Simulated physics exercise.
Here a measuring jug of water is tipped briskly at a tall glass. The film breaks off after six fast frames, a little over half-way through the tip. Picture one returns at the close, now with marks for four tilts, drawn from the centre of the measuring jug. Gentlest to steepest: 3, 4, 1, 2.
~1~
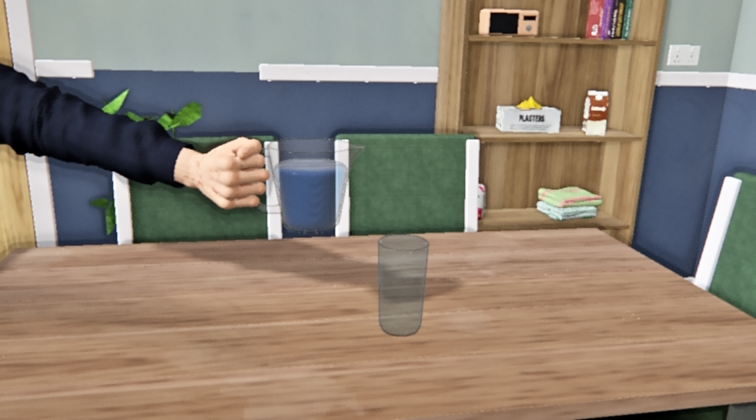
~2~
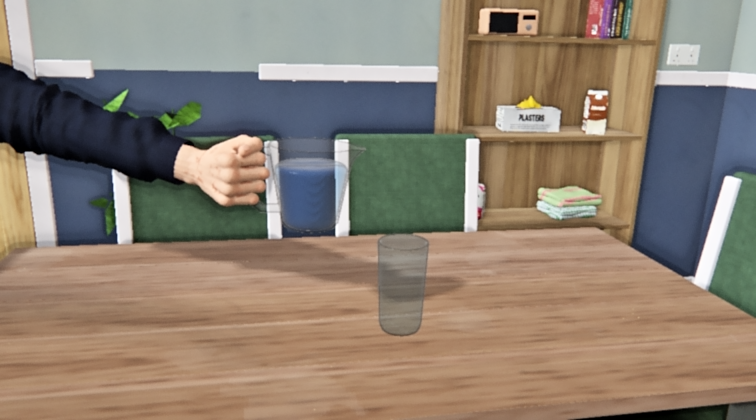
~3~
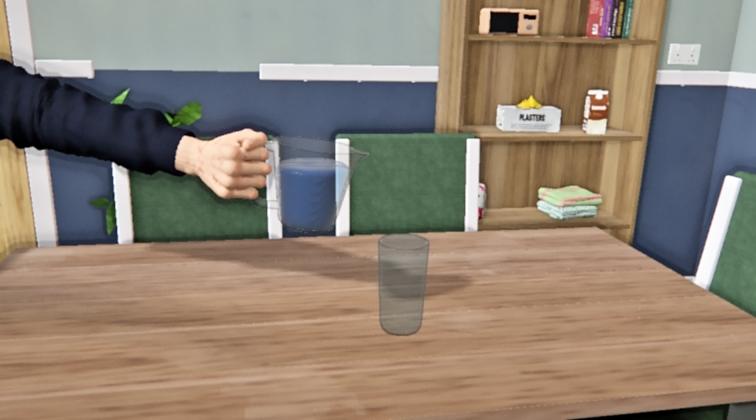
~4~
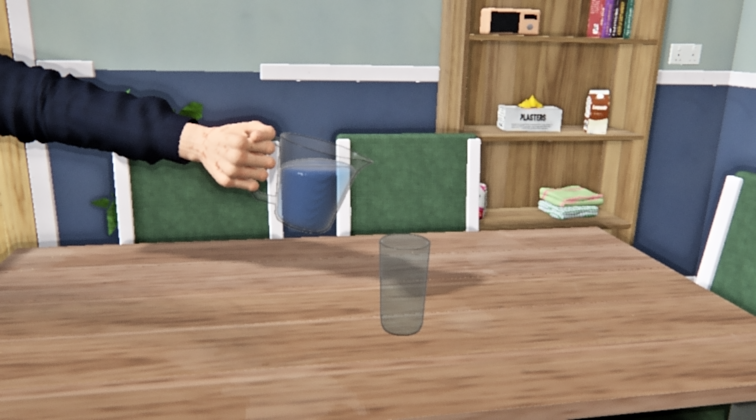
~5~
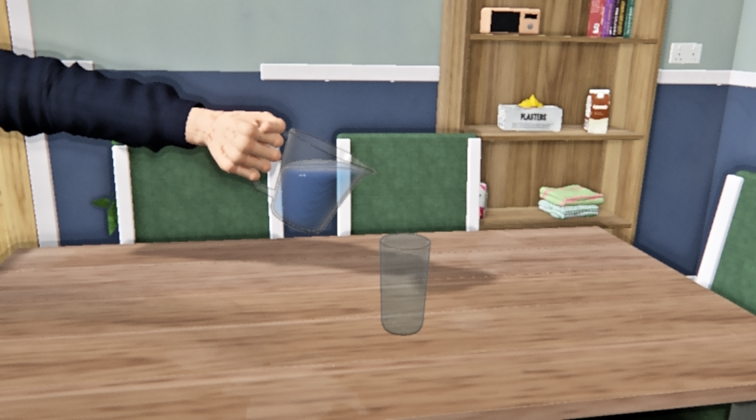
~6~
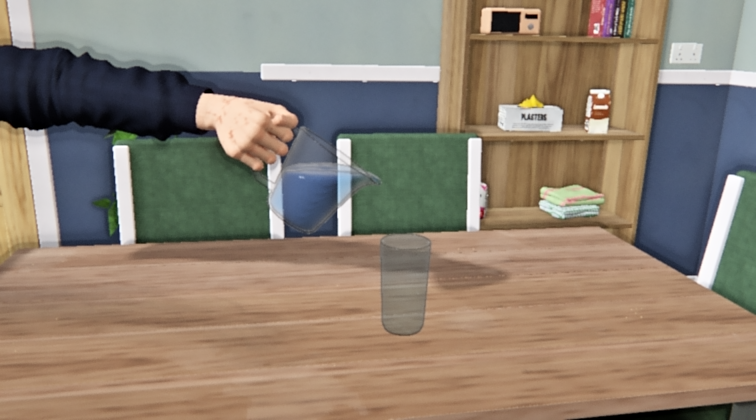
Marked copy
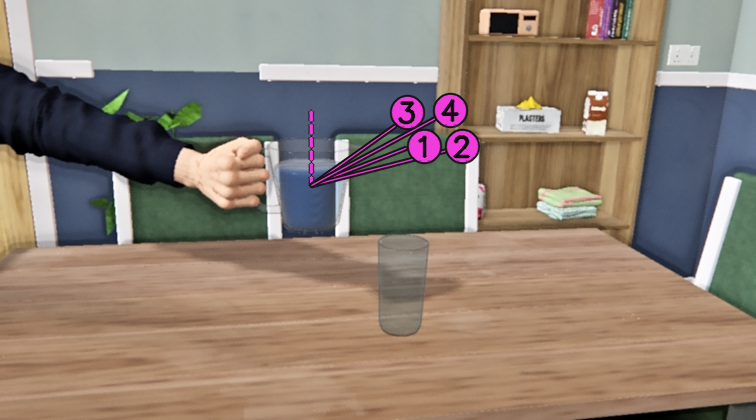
An arm in a dark navy sleeve reaches in from the left, holding a clear measuring jug of blue-tinted water above a wooden table, seen from slightly above its near side. A tall grey-tinted glass stands empty on the table, with green chairs, a blue wall and wooden shelves behind. The jug starts upright, then the hand tips it rightward until water reaches just over its lip, while the camera stays still.
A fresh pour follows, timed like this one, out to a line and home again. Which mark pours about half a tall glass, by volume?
Choose 3.
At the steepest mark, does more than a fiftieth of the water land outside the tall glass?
Yes.
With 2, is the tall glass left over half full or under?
Over half.
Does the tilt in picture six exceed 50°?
No, it does not.
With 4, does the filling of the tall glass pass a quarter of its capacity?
Yes, clearly.
On the marked copy, 1 at (406, 148); 2 at (445, 150); 3 at (395, 126); 4 at (435, 118).
With 1, the tall glass ends with about 82 % of what it can hold.
With 2, the tall glass ends with about 85 % of what it can hold; 12 % of the water is spilt.
With 3, the tall glass ends with about 49 % of what it can hold.
With 4, the tall glass ends with about 66 % of what it can hold.
